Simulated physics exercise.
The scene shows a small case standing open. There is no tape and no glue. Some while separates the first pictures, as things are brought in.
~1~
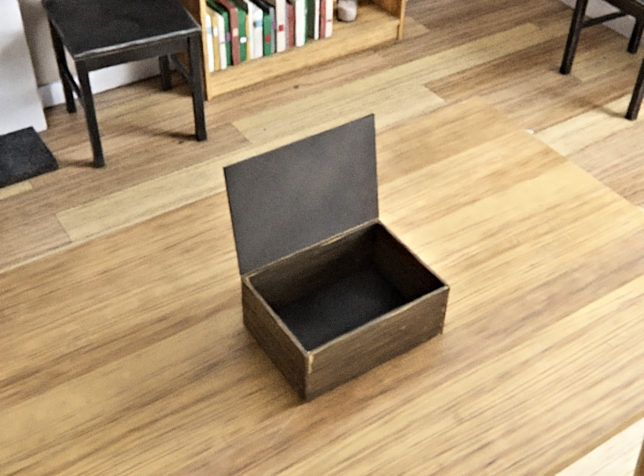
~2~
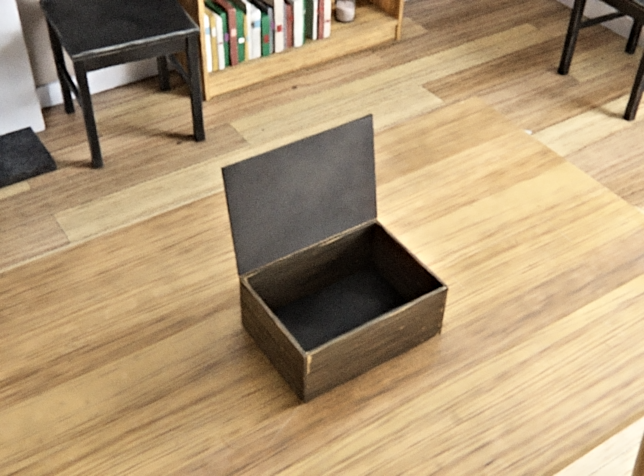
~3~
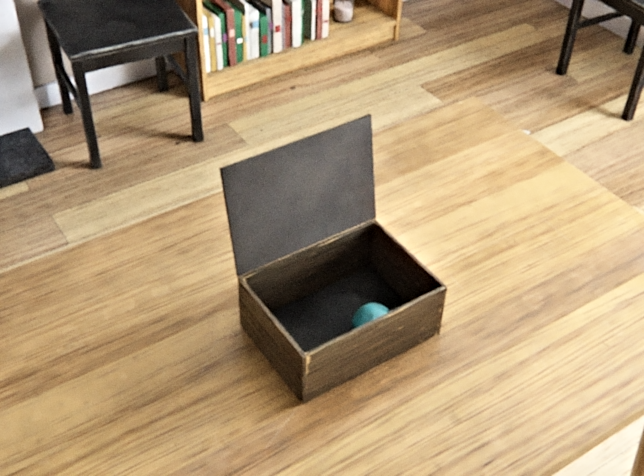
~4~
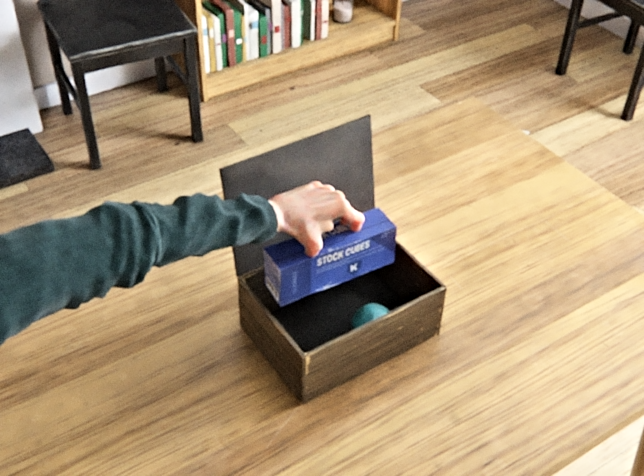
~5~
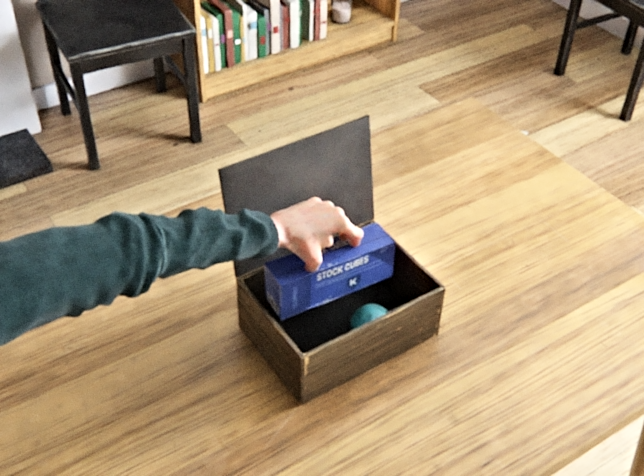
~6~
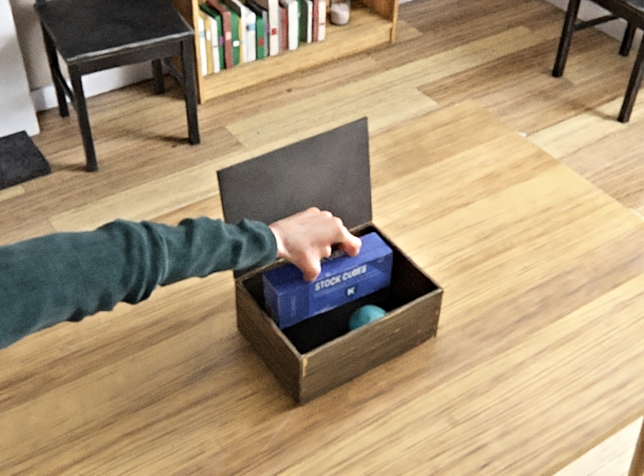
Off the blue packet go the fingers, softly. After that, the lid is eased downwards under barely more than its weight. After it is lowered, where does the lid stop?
It stops flat on the box.
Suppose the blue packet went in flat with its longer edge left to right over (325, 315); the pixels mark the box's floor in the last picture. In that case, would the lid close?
Lid down.
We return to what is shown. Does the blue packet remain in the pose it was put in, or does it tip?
At the finish the blue packet holds its orientation.
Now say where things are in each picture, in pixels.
The last thing is not in view yet, in the first picture.
The last thing is not in view yet, in the second picture.
The last thing is not in view yet, in the third picture.
Coming down; blue packet (331, 256), in the fourth picture.
Coming down; blue packet (330, 270), in the fifth picture.
In place under the hand; blue packet (328, 279), in the sixth picture.
Then, 0.30 s later than the last frame, blue packet tilted by 6° near (324, 304).
Then, 1.40 s later than the last frame, lid 72° above the rim; blue packet moved a little near (324, 310).
Then, 1.80 s later than the last frame, lid 41° above the rim; blue packet moved a little near (324, 310).
Then, 2.10 s later than the last frame, lid 12° above the rim; blue packet moved a little near (324, 310).
When it is over, lid shut; moved from the start, blue packet; turquoise ball as before. End places, in pixels of the last picture, blue packet near (324, 310).
